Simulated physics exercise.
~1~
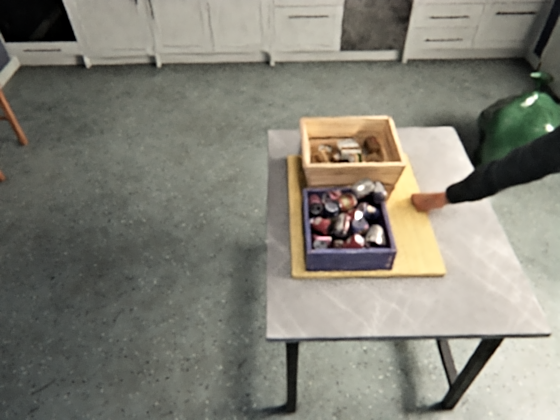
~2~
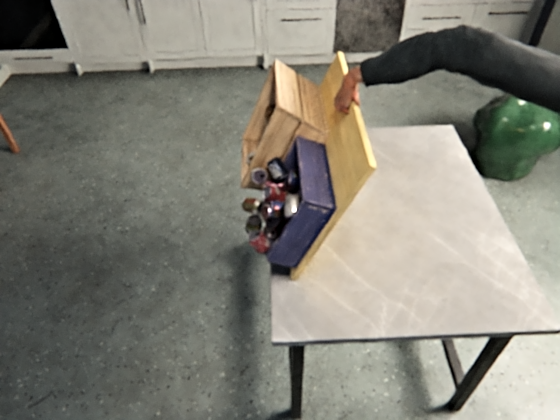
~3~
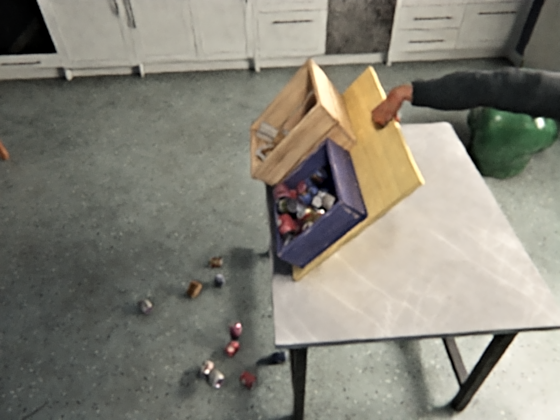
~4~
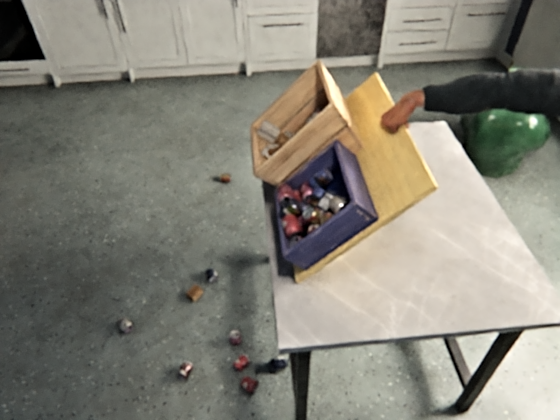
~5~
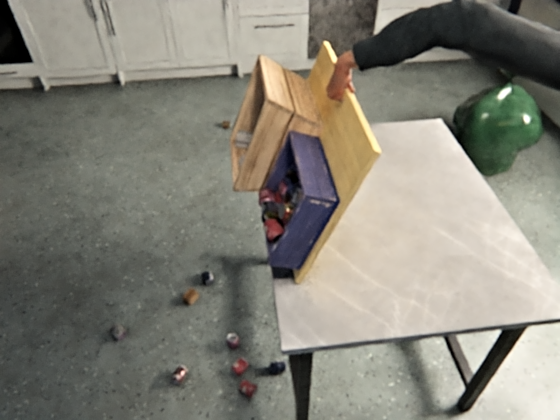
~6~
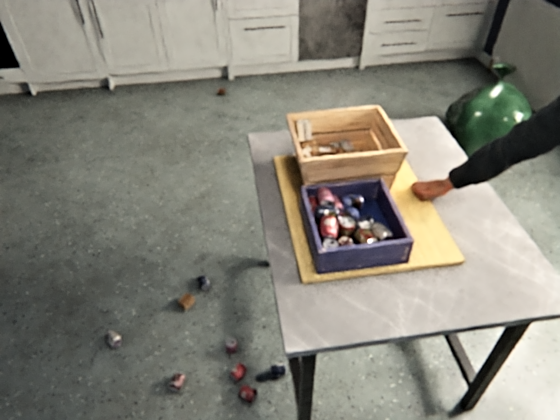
In a room with white cabinets, a hand tips a board holding a blue crate of cans and a wooden crate steeply left on a table, spilling several cans onto the floor, eases it partway back, tilts it again, then lowers it flat, with cans still in the blue crate.
